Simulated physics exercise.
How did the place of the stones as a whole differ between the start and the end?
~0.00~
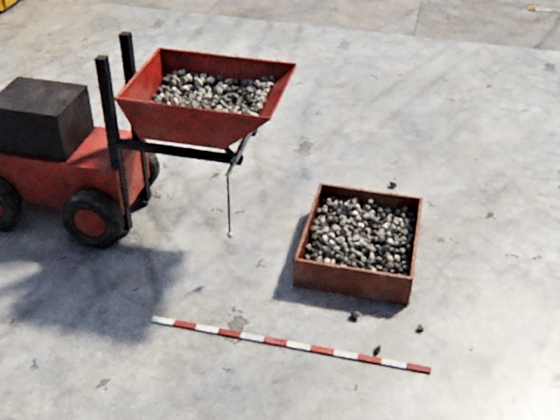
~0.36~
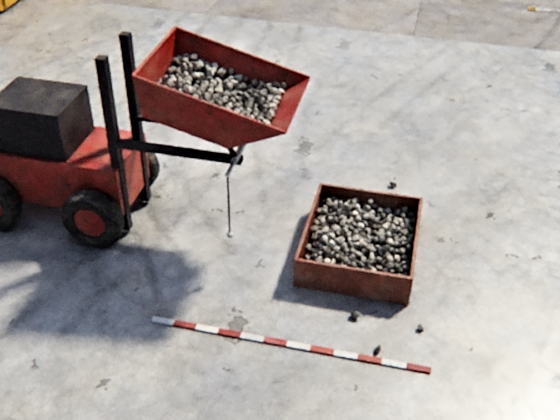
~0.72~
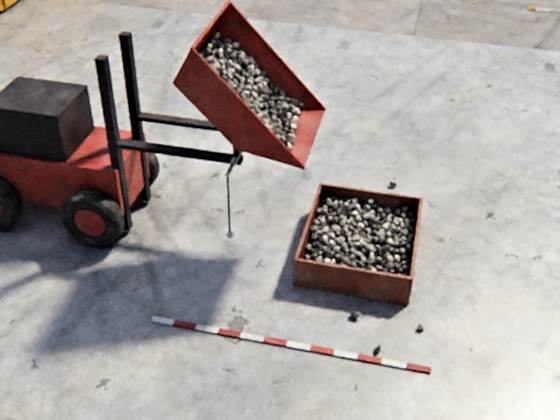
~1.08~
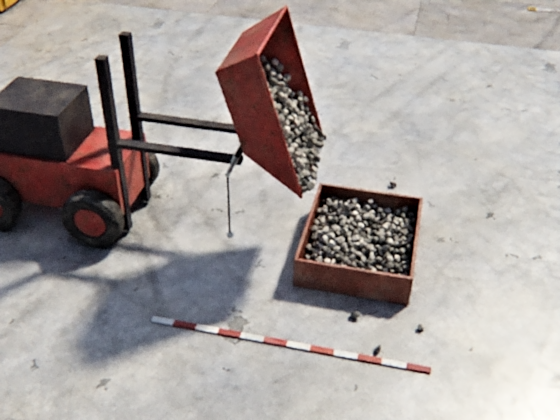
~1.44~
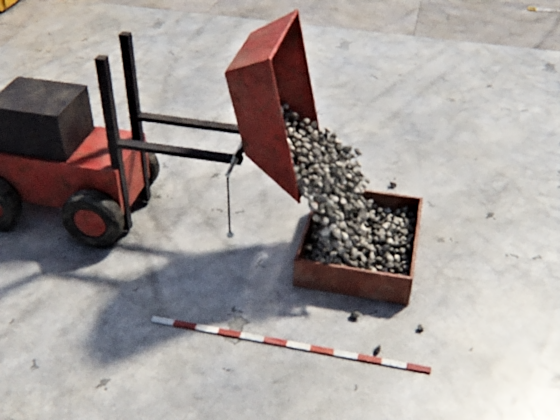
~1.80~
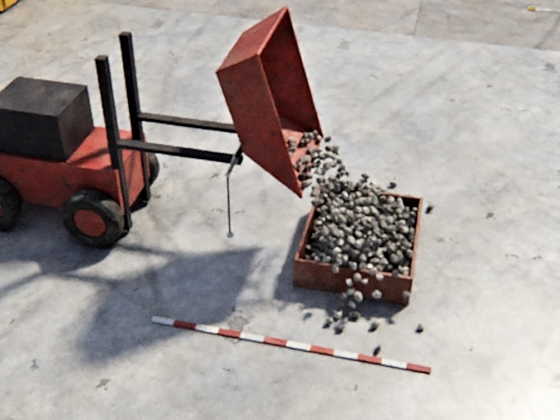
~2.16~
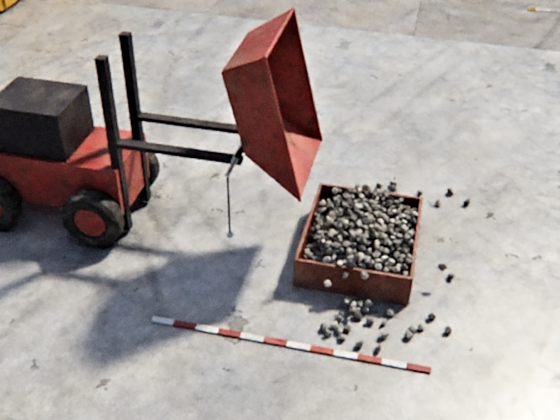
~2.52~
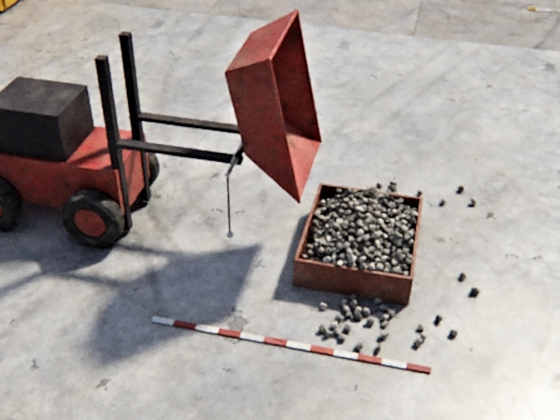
At the start the stones were split between the raised skip and the bin. By the end they lay farther right and lower down, heaped in the bin with some scattered on the floor around it.
On a grey concrete floor, a red forklift tipped its raised skip of stones to the right, pouring them into a partly filled bin, and rocked it slightly until it was empty, leaving the bin heaped and some stones scattered around it.
